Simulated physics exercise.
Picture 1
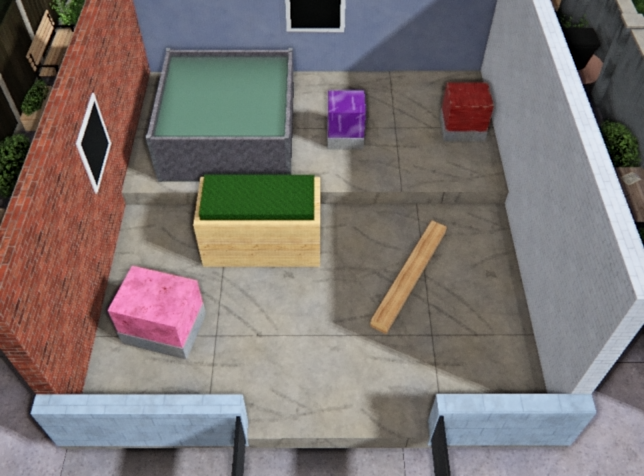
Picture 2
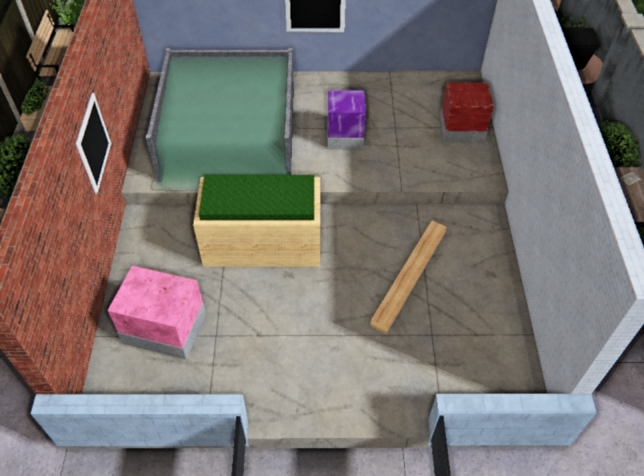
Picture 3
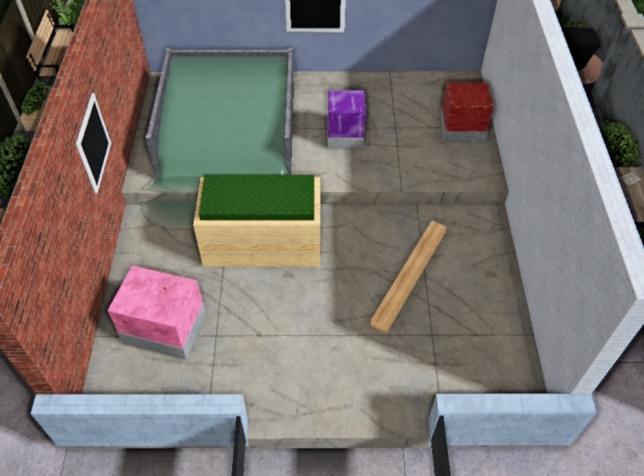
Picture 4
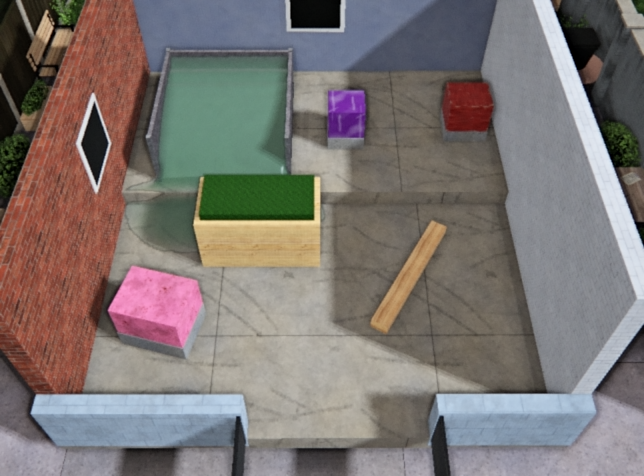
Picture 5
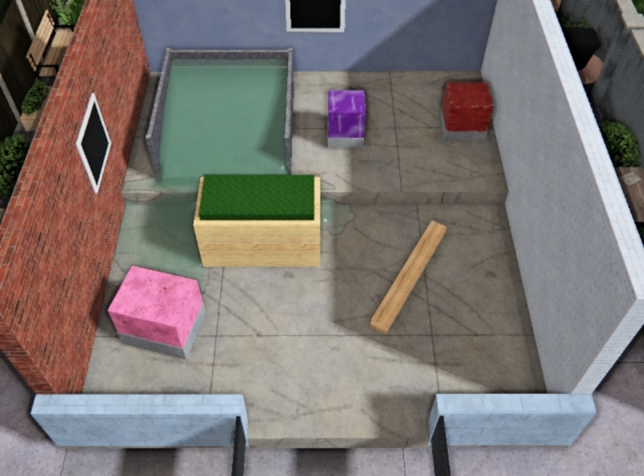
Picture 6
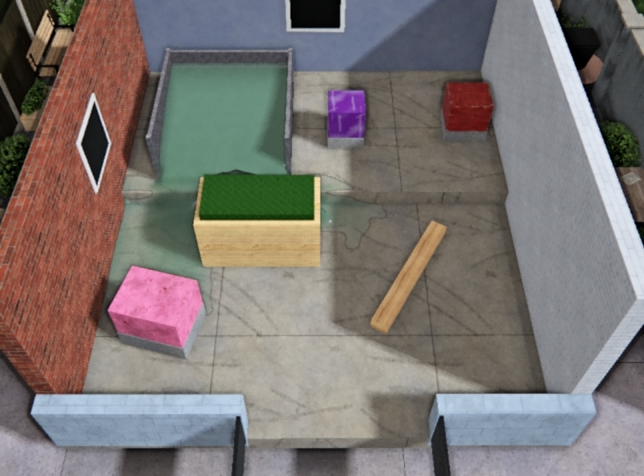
In a walled yard on two levels, the front side of a tank of greenish water comes away, and water pours onto the lower level, spreading around a green-topped box towards a pink block while the blocks stay still.
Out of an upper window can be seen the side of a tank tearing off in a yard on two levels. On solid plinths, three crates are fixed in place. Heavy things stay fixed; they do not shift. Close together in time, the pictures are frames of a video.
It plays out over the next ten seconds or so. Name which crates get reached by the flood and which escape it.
The red crate escapes it; the purple crate escapes it; the pink crate gets reached.
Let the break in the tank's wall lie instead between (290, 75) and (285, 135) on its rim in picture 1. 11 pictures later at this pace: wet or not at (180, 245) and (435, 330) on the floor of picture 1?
Point one: Still bare; point two: Reached by the flood.
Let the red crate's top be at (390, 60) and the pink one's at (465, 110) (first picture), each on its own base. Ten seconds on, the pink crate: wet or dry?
Pink crate: Untouched.
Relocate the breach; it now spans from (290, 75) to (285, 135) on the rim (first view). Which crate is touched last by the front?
The pink-painted one comes last.
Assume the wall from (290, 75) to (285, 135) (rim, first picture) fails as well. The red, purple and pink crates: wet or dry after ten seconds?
Red crate is reached; purple crate is reached; pink crate is not reached.
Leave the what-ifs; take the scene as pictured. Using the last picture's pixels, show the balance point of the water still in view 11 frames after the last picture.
I'd place it roughly at (236, 231).
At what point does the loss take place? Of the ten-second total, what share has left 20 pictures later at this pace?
Around 5 % of the total, roughly.
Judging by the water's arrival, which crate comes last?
Coming in last, the crate marked red.
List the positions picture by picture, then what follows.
In the first picture, still water in the water tank at (225, 96).
In the second picture, water pours out at (223, 166) and has run to a hidden place.
In the third picture, the front is at a hidden place, out from the gap at (223, 168).
In the fourth picture, water pours out at (223, 169) and has run to a hidden place.
In the fifth picture, water pours out at (223, 170) and has run to a hidden place.
In the sixth picture, the front is at a hidden place, out from the gap at (223, 170).
A moment on, water covers 30 % of the floor; the red crate not reached, the purple crate not reached, the pink crate water round its plinth.
Next, water covers 55 % of the floor; the red crate not reached, the purple crate water round its plinth, the pink crate water round its plinth.
Then, water covers 65 % of the floor; the red crate water round its plinth, the purple crate water round its plinth, the pink crate water round its plinth.
Later, water covers 65 % of the floor; the red crate water round its plinth, the purple crate water round its plinth, the pink crate water round its plinth.
In the end, water covers 65 % of the floor; the red crate stayed above the water, the purple crate stayed above the water, the pink crate was topped.
